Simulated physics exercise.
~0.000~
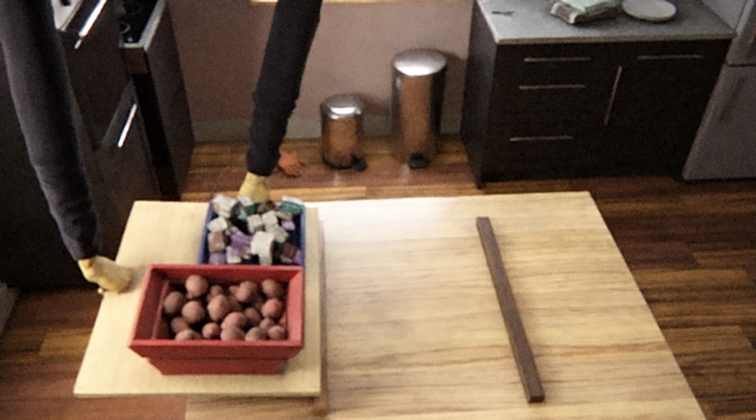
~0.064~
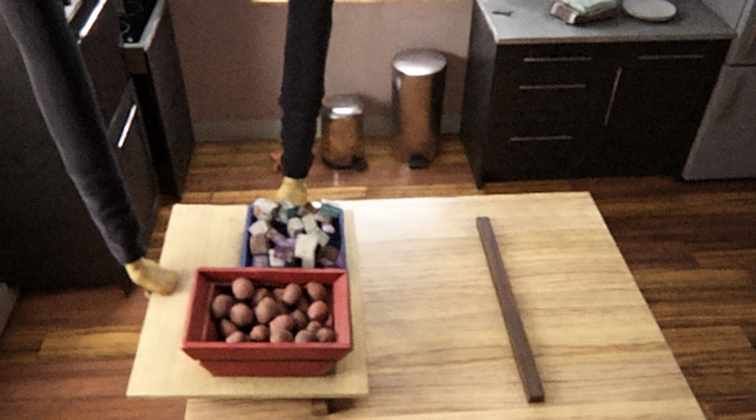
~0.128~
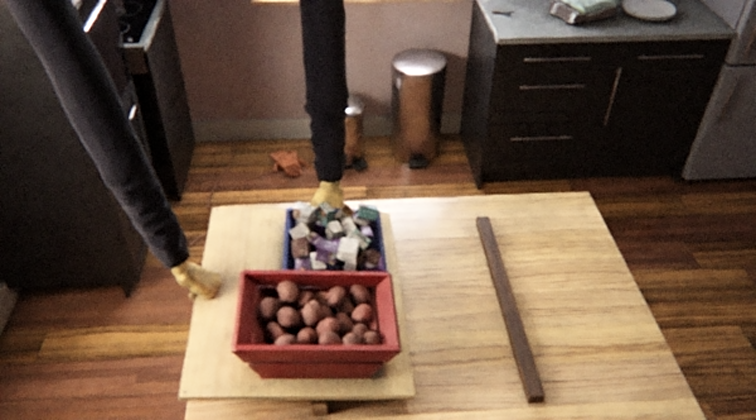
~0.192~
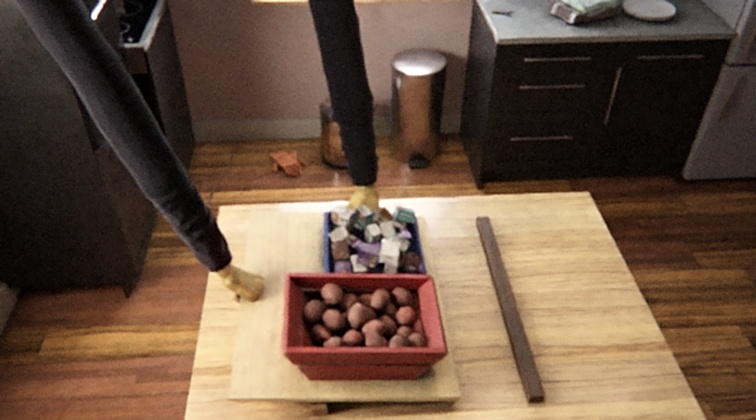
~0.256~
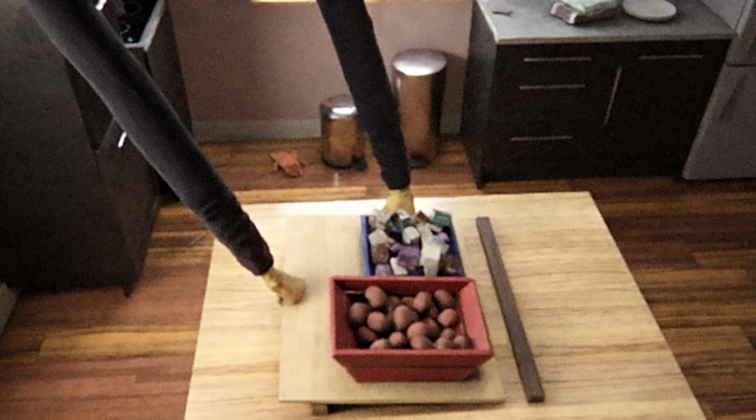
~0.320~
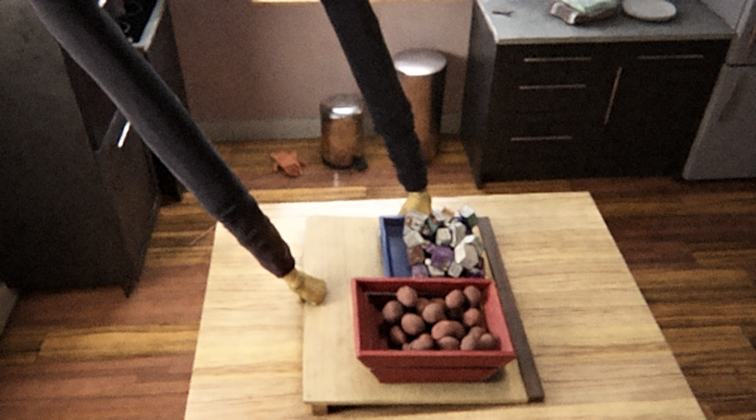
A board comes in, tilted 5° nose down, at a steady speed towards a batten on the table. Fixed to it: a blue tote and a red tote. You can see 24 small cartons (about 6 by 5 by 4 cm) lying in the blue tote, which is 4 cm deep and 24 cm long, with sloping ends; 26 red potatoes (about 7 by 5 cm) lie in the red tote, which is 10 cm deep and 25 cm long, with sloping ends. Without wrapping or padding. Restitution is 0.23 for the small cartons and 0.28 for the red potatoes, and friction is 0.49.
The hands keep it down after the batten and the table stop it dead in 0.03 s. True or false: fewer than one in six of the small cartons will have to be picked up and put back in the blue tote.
False.
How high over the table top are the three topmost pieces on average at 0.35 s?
16 cm.
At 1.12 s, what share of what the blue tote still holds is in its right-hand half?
80 per cent or so.
After 0.35 s, blue tote 23 in, 1 out and red tote 26 in, 0 out.
After 0.47 s, blue tote 19 in, 5 out and red tote 26 in, 0 out.
After 0.69 s, blue tote 16 in, 8 out and red tote 26 in, 0 out.
Outcome (at 1.12 s), blue tote 16 in, 8 out and red tote 26 in, 0 out. Asked share, 8 of 24, 33 per cent.
